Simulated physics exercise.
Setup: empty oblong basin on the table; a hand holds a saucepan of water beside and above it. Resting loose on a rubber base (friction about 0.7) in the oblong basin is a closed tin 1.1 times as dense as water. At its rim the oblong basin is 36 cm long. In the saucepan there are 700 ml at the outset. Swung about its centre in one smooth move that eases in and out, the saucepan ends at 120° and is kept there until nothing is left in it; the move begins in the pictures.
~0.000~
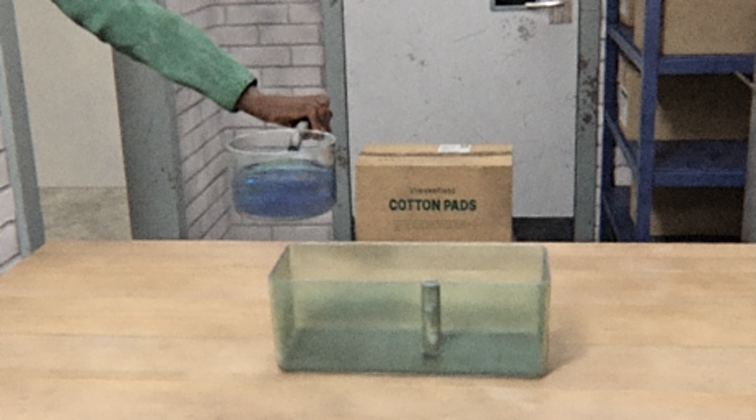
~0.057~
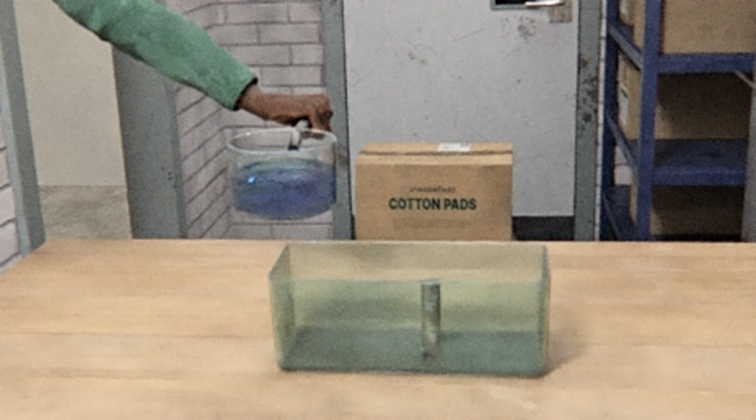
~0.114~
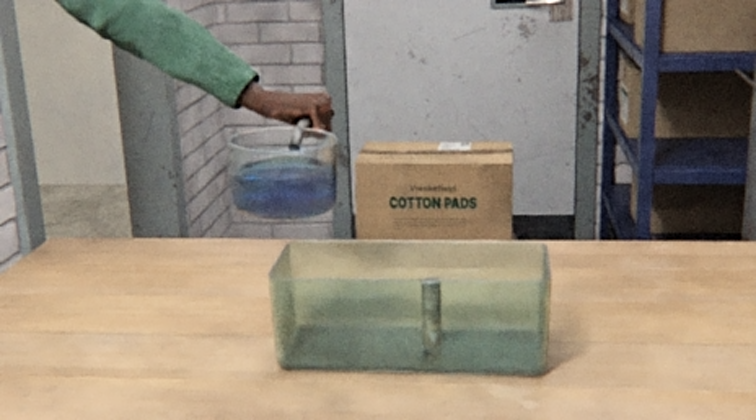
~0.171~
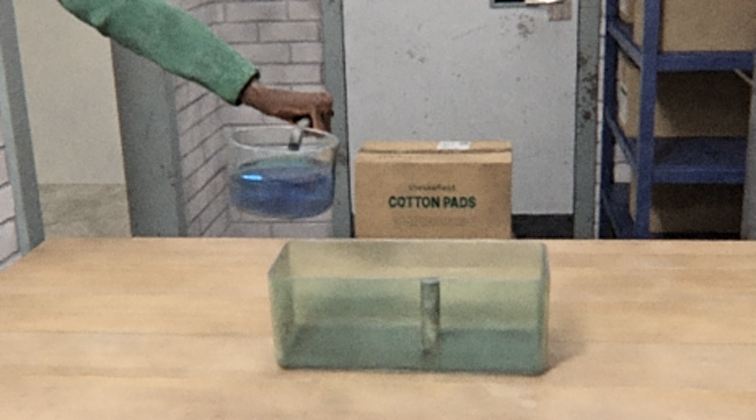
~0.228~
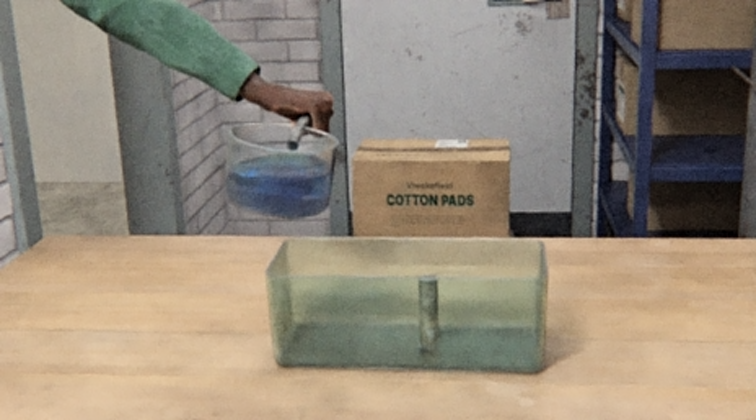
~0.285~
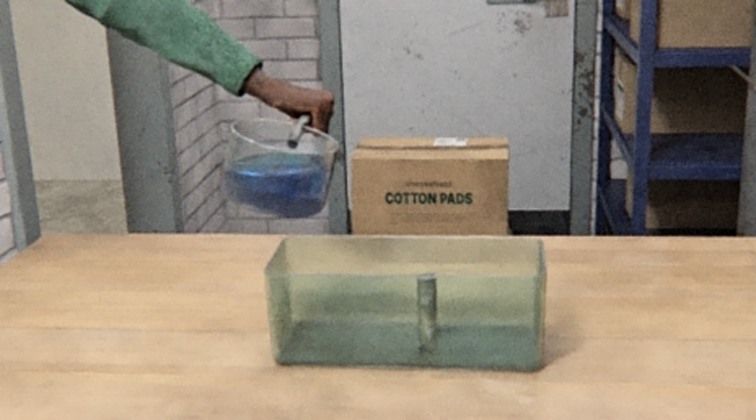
A hand tilting a clear saucepan of blue water slightly to the right, beside and above an oblong basin on a wooden table.
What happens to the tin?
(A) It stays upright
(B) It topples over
The answer is A.
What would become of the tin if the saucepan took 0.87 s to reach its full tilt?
Result: Tin still standing.
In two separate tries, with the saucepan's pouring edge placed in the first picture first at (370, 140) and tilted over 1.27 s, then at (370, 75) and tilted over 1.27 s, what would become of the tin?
The tin overturns the first time and overturns the second time.
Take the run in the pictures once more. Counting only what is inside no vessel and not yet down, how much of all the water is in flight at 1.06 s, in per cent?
Airborne share: Near 8 %.
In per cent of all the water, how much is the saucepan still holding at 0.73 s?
Roughly 68 percent.
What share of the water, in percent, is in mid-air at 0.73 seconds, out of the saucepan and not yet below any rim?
Roughly 24 %.
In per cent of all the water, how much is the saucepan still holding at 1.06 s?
About 10 percent.
By 0.73 s the tilt is 74° and 69 per cent is still to pour; the tin stands where it began.
By 1.06 s the tilt is 112° and 10 per cent is still to pour; the tin stands where it began.
By 1.40 s the tilt is 120° and 0 per cent is still to pour; the tin stands where it began.
By 1.77 s the tilt is 120° and 0 per cent is still to pour; the tin stands where it began.
At rest the tin stands where it began.
